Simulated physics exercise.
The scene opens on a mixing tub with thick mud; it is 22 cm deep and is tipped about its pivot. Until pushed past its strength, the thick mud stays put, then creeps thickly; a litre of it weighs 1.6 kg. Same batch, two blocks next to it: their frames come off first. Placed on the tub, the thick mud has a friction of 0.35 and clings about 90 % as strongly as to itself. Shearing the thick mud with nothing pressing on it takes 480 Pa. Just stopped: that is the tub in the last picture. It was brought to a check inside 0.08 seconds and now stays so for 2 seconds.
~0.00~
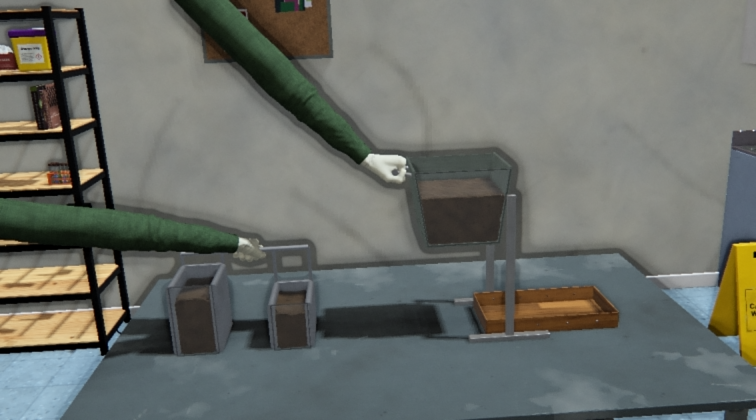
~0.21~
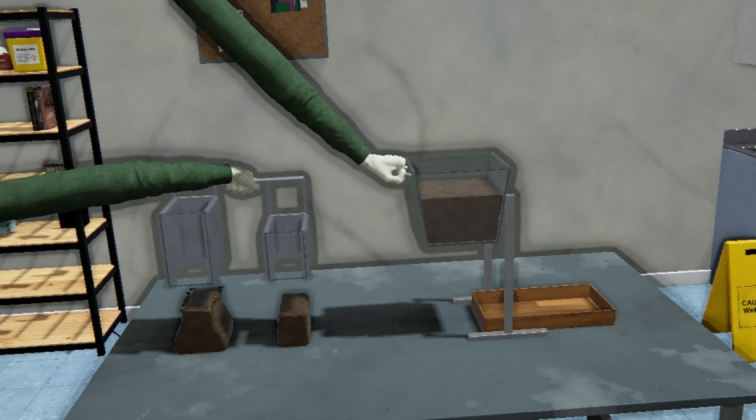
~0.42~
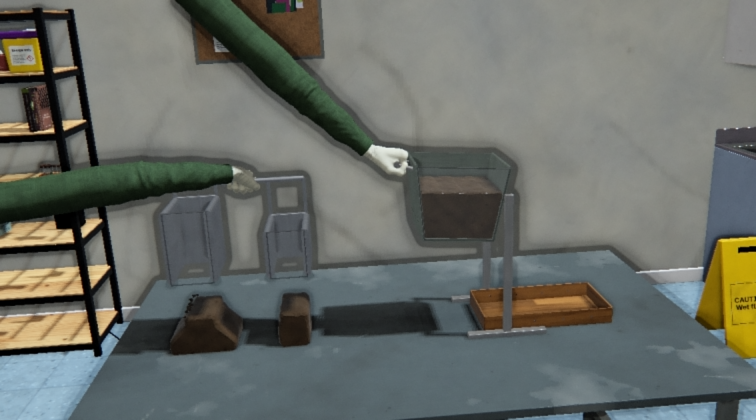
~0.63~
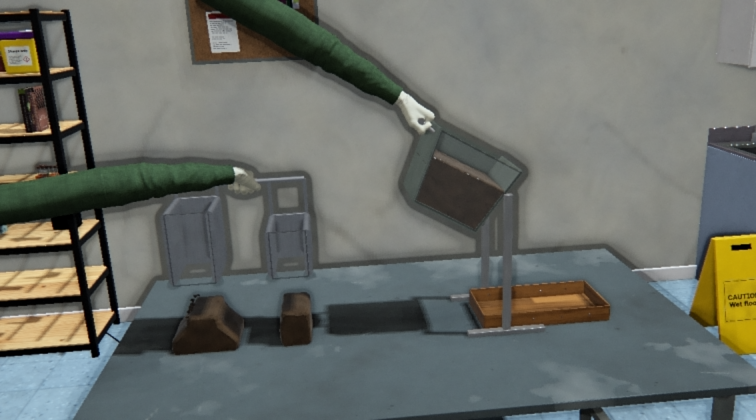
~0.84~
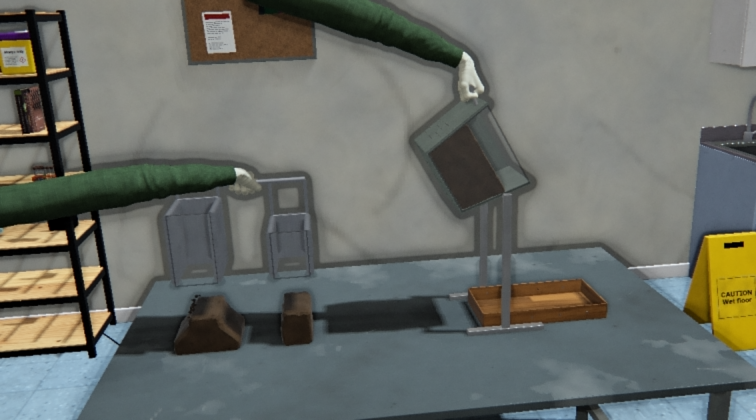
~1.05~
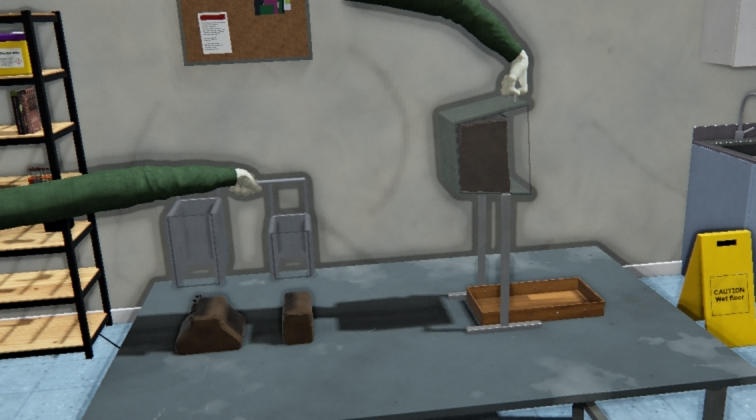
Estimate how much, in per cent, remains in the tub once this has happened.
I would say about 51 per cent remains in the tub.
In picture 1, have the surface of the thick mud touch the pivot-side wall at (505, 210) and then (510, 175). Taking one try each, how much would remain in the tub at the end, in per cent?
80 %, then 35 %.
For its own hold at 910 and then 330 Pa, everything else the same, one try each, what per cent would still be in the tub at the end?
About 100 % first, about 40 % second.
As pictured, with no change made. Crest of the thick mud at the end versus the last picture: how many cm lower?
About 13 cm.
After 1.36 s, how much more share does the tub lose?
Roughly 14 per cent of the load.
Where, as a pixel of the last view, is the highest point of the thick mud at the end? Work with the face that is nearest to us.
Roughly at pixel (482, 165).
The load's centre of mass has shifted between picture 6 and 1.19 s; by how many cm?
The distance comes to some 5 cm.
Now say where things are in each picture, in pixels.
In the first picture, handle-side rim at (416, 173), tilt 0 degrees; top of the thick mud at (428, 198); blocks stand 18 cm, 12 cm (left to right).
In the second picture, handle-side rim at (416, 173), tilt 0 degrees; top of the thick mud at (428, 198); blocks stand 14 cm, 11 cm (left to right).
In the third picture, handle-side rim at (418, 166), tilt 4 degrees; top of the thick mud at (427, 193); blocks stand 12 cm, 11 cm (left to right).
In the fourth picture, handle-side rim at (443, 130), tilt 30 degrees; top of the thick mud at (434, 158); blocks stand 12 cm, 11 cm (left to right).
In the fifth picture, handle-side rim at (489, 105), tilt 62 degrees; top of the thick mud at (465, 126); blocks stand 12 cm, 11 cm (left to right).
In the sixth picture, handle-side rim at (528, 106), tilt 87 degrees; top of the thick mud at (506, 120); blocks stand 12 cm, 11 cm (left to right).
After 1.19 s, the tub is at 87 degrees and holds 99 %.
After 1.36 s, the tub is at 87 degrees and holds 65 %.
After 1.53 s, the tub is at 87 degrees and holds 52 %.
After 1.70 s, the tub is at 87 degrees and holds 51 %.
After 3.05 s, at the end, the tub is at 87 degrees and holds 51 %.
